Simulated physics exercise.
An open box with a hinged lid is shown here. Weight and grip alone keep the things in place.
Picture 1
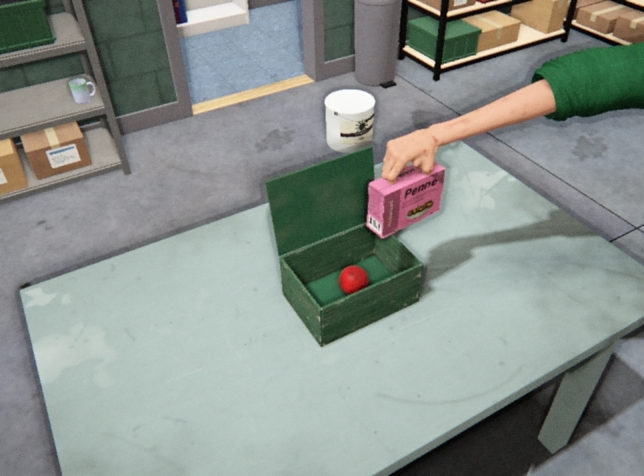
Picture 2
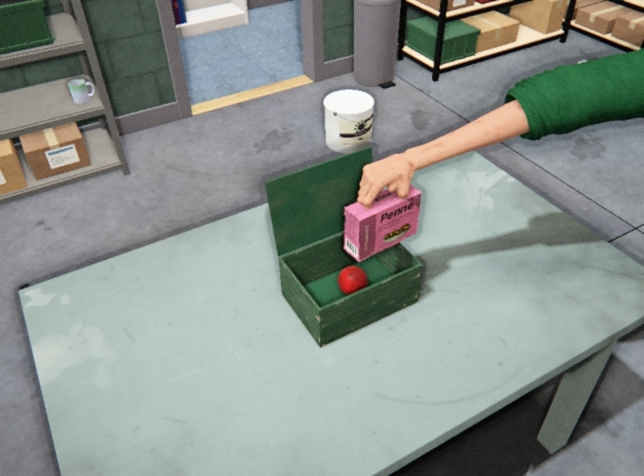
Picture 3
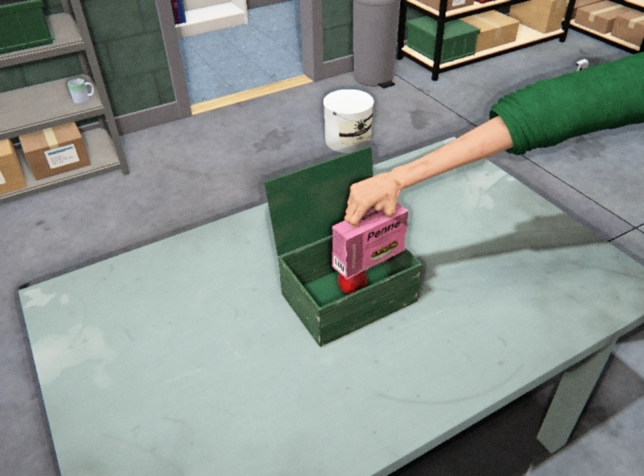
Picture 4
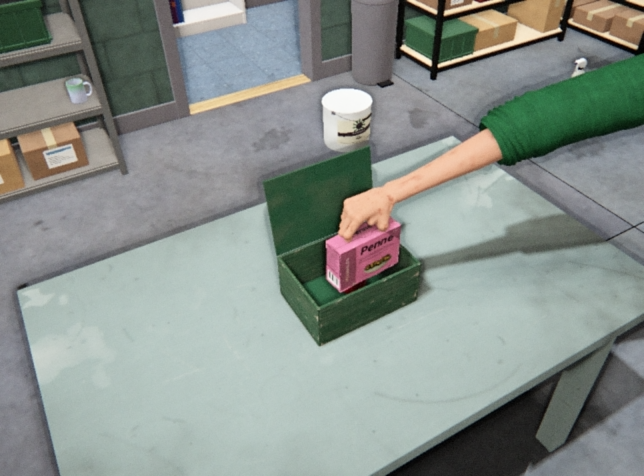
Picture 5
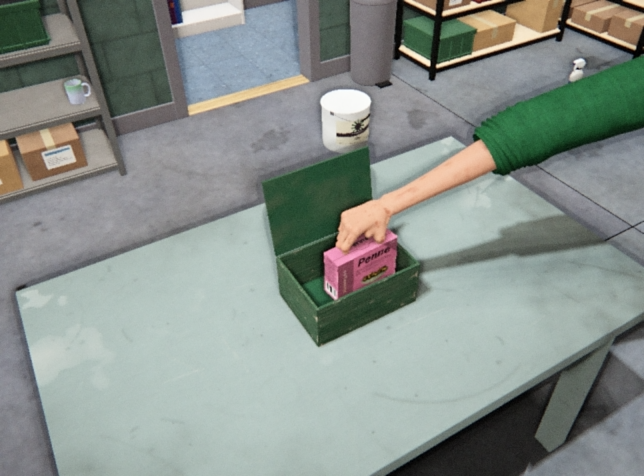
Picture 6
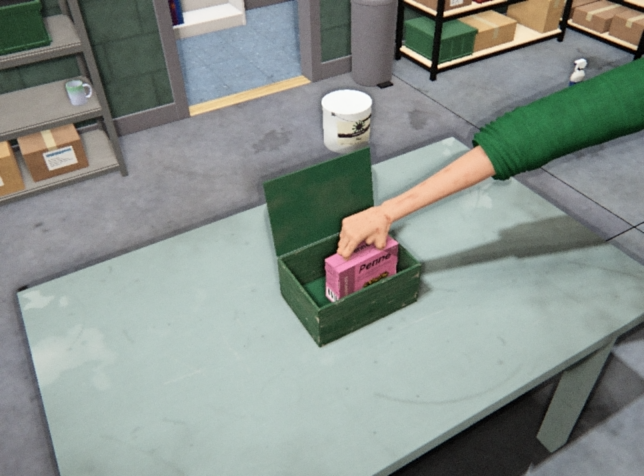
A hand in a green sleeve moved a pink packet left and down into an open green box on a table, hiding the red ball inside, and kept hold of the packet.
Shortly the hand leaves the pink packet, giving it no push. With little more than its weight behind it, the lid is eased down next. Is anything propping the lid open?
No.
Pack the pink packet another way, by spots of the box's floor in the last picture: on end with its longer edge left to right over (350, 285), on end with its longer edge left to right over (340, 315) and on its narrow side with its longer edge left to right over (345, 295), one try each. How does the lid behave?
In the first case it stays ajar; in the second case it will not close; in the third case it stays ajar.
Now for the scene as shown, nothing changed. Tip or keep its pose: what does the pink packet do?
Looking at the last picture, the pink packet is left as set.
Then, 0.40 s later than the last frame, pink packet moved a little near (366, 293); red ball moved a little.
Then, 1.40 s later than the last frame, lid 72° above the rim; pink packet moved a little near (366, 293); red ball moved about its own width.
Then, 1.80 s later than the last frame, lid 41° above the rim; pink packet moved a little near (366, 293); red ball moved about its own width.
Then, 2.10 s later than the last frame, lid 11° above the rim; pink packet moved a little near (366, 293); red ball moved about its own width.
When it is over, lid shut; moved from the start, red ball and pink packet. End places, in pixels of the last picture, pink packet near (366, 293).
